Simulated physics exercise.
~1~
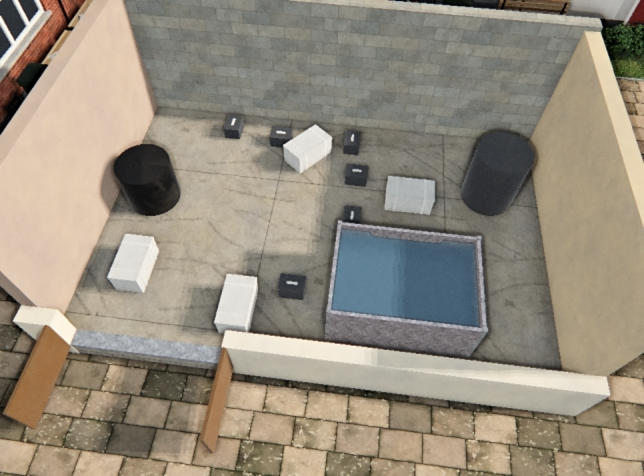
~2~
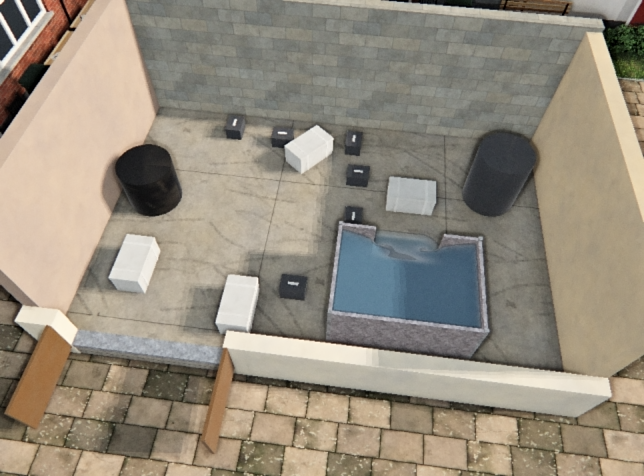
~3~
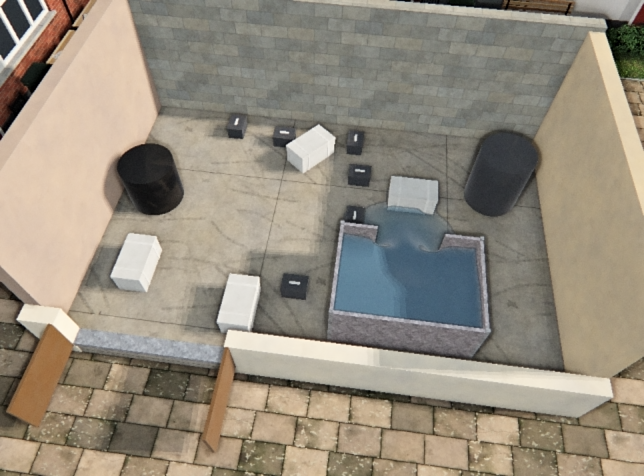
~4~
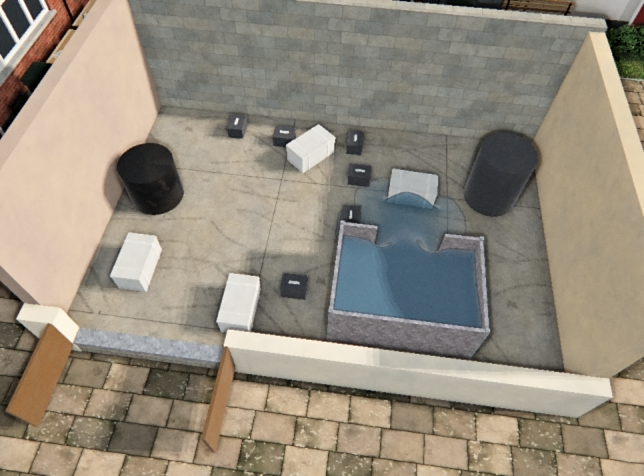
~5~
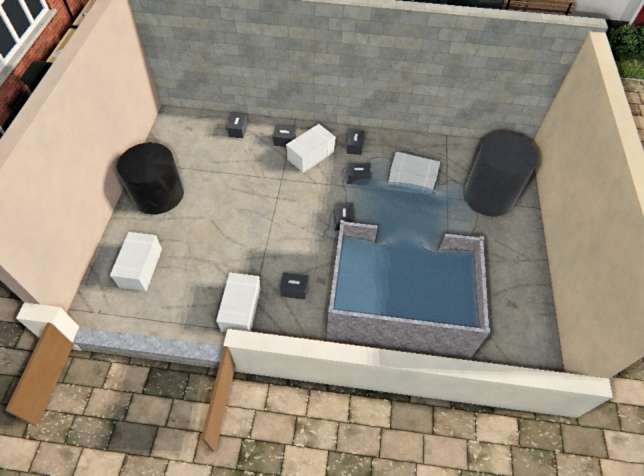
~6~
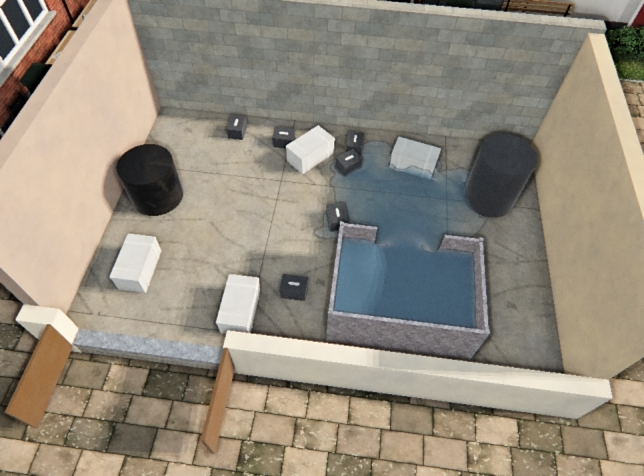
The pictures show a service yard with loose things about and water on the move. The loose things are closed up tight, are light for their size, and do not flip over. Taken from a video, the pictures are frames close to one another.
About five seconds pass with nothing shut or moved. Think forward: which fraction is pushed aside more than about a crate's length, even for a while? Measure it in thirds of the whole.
Two thirds upward.
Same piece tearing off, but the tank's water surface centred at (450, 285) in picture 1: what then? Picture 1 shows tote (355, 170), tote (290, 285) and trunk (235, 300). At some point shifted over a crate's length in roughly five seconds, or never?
The three, one by one: Past that mark, short of that and short of that.
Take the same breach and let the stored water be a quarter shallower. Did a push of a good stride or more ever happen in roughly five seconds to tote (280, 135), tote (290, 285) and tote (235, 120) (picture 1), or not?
The first reached the mark, the second stopped before it, the third reached the mark.
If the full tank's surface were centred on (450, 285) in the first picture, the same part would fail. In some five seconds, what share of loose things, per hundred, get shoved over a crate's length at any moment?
Close to 60 in a hundred.
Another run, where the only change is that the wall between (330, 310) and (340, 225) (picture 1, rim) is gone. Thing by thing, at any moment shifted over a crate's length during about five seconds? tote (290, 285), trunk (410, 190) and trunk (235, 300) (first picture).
The first: Got that far; the second: Never got that far; the third: Got that far.
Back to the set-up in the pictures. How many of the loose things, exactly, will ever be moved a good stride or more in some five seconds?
So that is 7.
A moment on, 4 of 10 are well off their spots; 1 afloat.
Next, 6 of 10 are well off their spots; 3 afloat.
Later, 7 of 10 are well off their spots; 4 afloat.
In the end, 7 of 10 are well off their spots, and 7 have been at some point; 6 afloat.
